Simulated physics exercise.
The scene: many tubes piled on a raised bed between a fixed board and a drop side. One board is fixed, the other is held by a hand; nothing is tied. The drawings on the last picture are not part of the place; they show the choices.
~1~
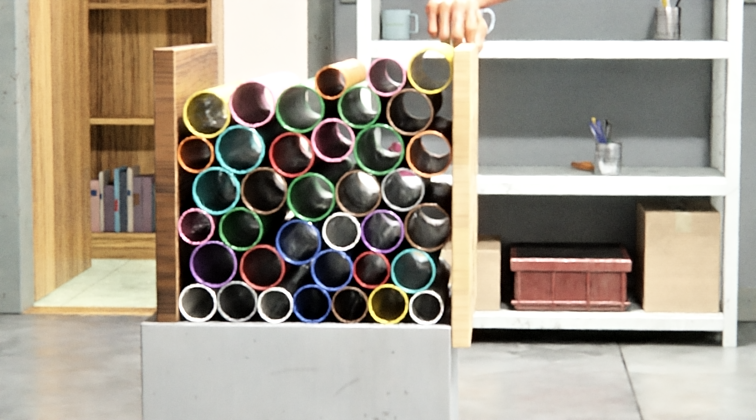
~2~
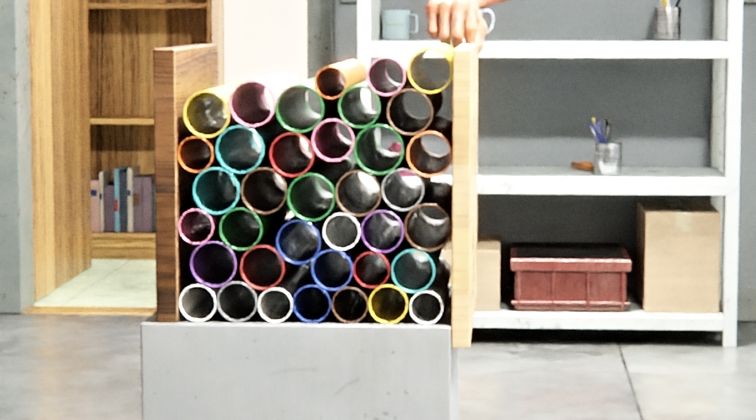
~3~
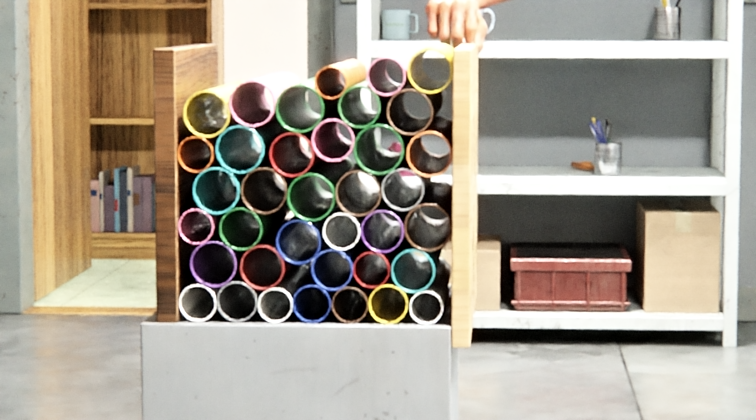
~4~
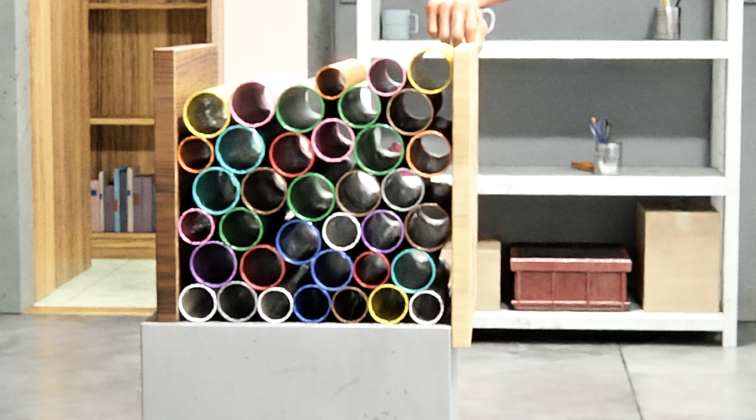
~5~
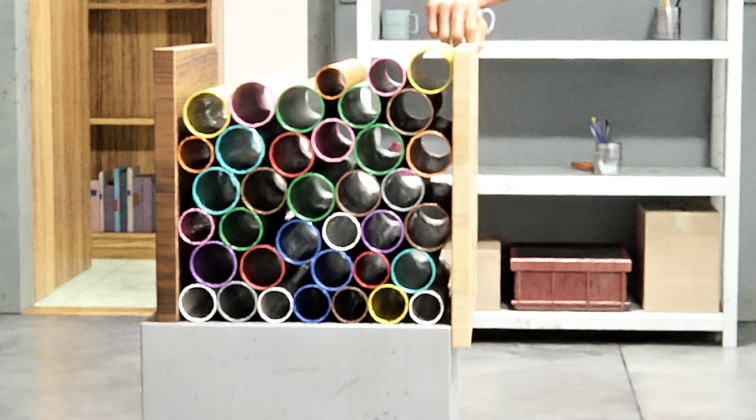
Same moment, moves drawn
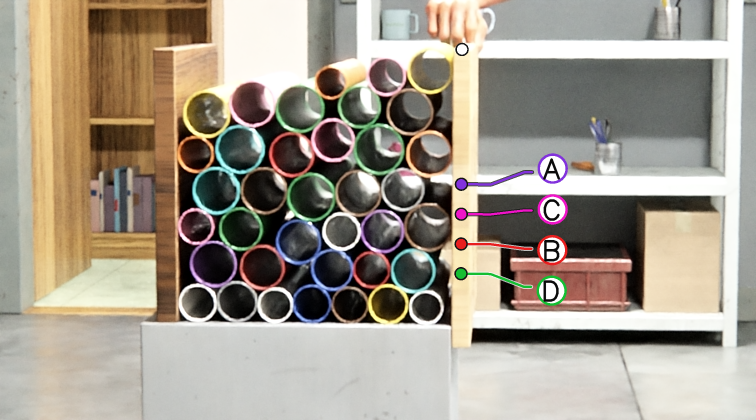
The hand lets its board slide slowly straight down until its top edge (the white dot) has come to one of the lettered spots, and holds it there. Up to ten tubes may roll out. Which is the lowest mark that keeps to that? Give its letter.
It can be let down to D.
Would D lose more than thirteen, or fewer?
At D, fewer than thirteen.
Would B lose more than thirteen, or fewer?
At B, fewer than thirteen.
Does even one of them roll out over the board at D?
Yes.
On the marked copy, A at (461, 184); B at (461, 244); C at (461, 214); D at (461, 274); the white dot at (462, 49).
Following D. Soon after the start, top of the board (453, 142).
Later, top of the board (453, 244).
In the end, top of the board (452, 273), nine out over the board.
As for the rest, A one out over the board; B about five out over the board; C about five out over the board.
